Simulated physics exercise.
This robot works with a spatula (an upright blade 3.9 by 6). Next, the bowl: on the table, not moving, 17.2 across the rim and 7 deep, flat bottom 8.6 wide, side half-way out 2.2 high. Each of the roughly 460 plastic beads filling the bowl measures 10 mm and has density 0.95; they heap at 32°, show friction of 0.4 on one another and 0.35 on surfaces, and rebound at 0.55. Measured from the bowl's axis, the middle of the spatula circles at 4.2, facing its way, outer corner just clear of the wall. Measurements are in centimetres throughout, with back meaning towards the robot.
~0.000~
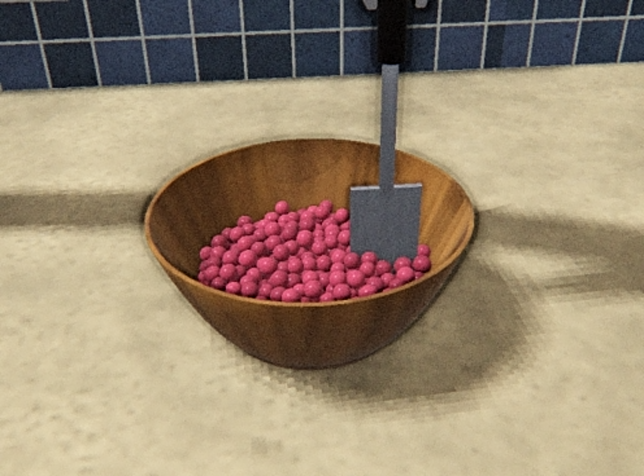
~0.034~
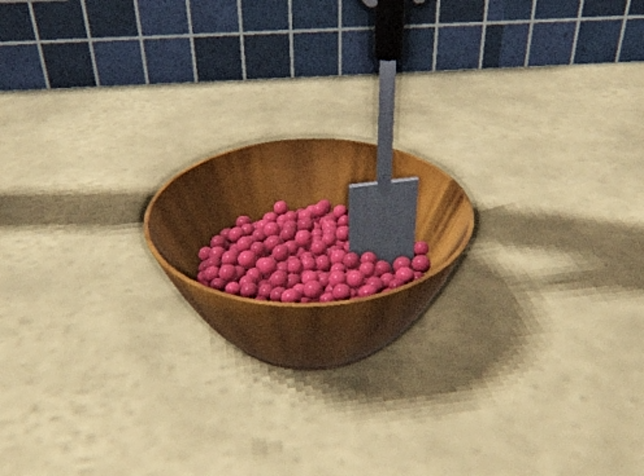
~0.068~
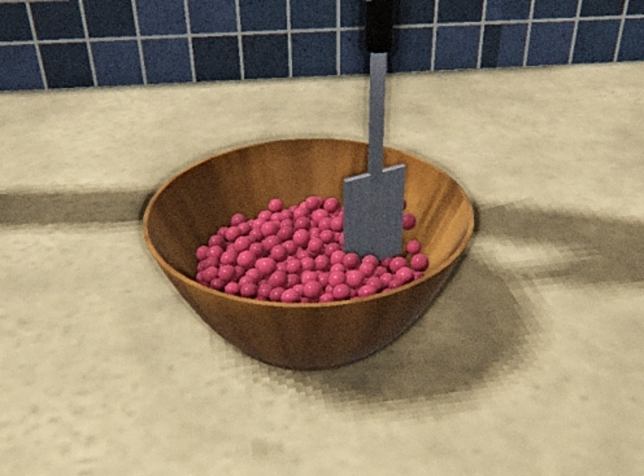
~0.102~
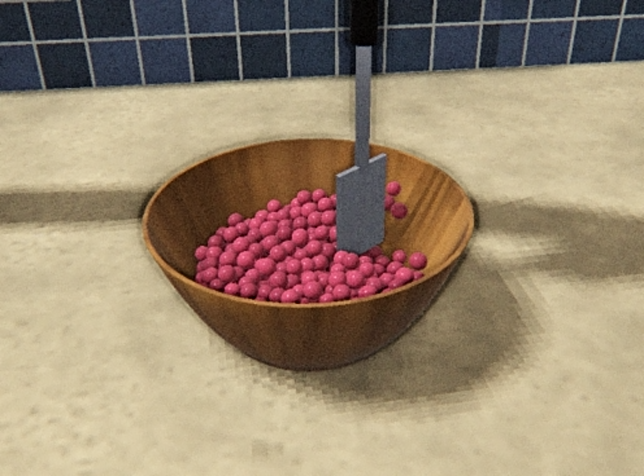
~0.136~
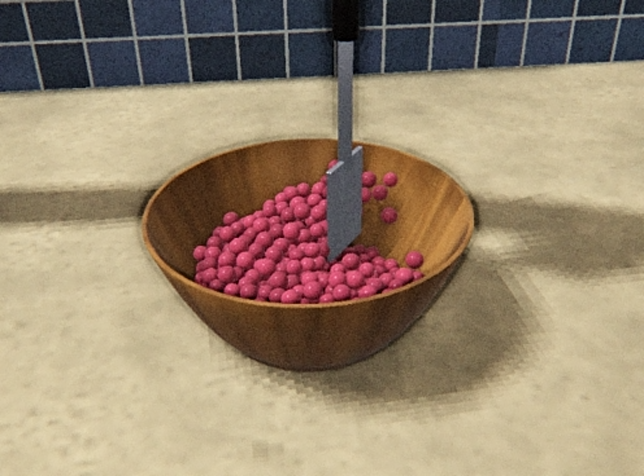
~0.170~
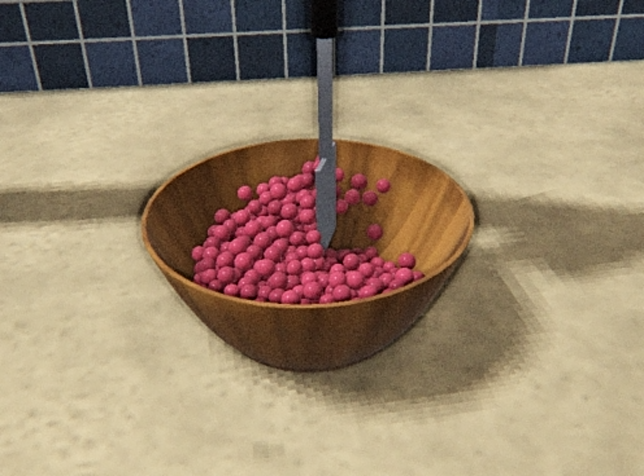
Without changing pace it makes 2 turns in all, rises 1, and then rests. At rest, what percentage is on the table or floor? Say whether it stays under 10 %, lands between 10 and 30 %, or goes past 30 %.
It stays under 10 %.
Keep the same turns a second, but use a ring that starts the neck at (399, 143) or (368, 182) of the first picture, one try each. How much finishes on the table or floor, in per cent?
Near 0 and 0 in a hundred, one try each.
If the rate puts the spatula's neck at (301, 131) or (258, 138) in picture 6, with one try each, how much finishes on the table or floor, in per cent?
About 10 and 25 %.
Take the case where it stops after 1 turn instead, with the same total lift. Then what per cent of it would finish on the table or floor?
In that case some 0 per cent.
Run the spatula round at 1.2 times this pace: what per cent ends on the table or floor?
Some 10 per cent.
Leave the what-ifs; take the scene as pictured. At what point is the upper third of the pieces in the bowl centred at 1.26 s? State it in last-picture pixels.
Centre, approx.: (283, 297).
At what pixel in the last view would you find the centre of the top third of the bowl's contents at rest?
About (360, 236).
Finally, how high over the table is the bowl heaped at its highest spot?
The top sits some 6.5 cm up.
After 0.72 s, 326° round, highest piece 8 above the table; 460 in the bowl, 1 on the table or floor.
After 1.26 s, 223° round, highest piece 8 above the table; 452 in the bowl, 8 on the table or floor, 1 in flight or on the tool.
After 1.74 s, 0° round, highest piece 7 above the table; 450 in the bowl, 11 on the table or floor.
After 2.44 s, 0° round, highest piece 7 above the table; 450 in the bowl, 11 on the table or floor.
At rest, 450 in the bowl, 11 on the table or floor. That is 2 % on the table or floor.
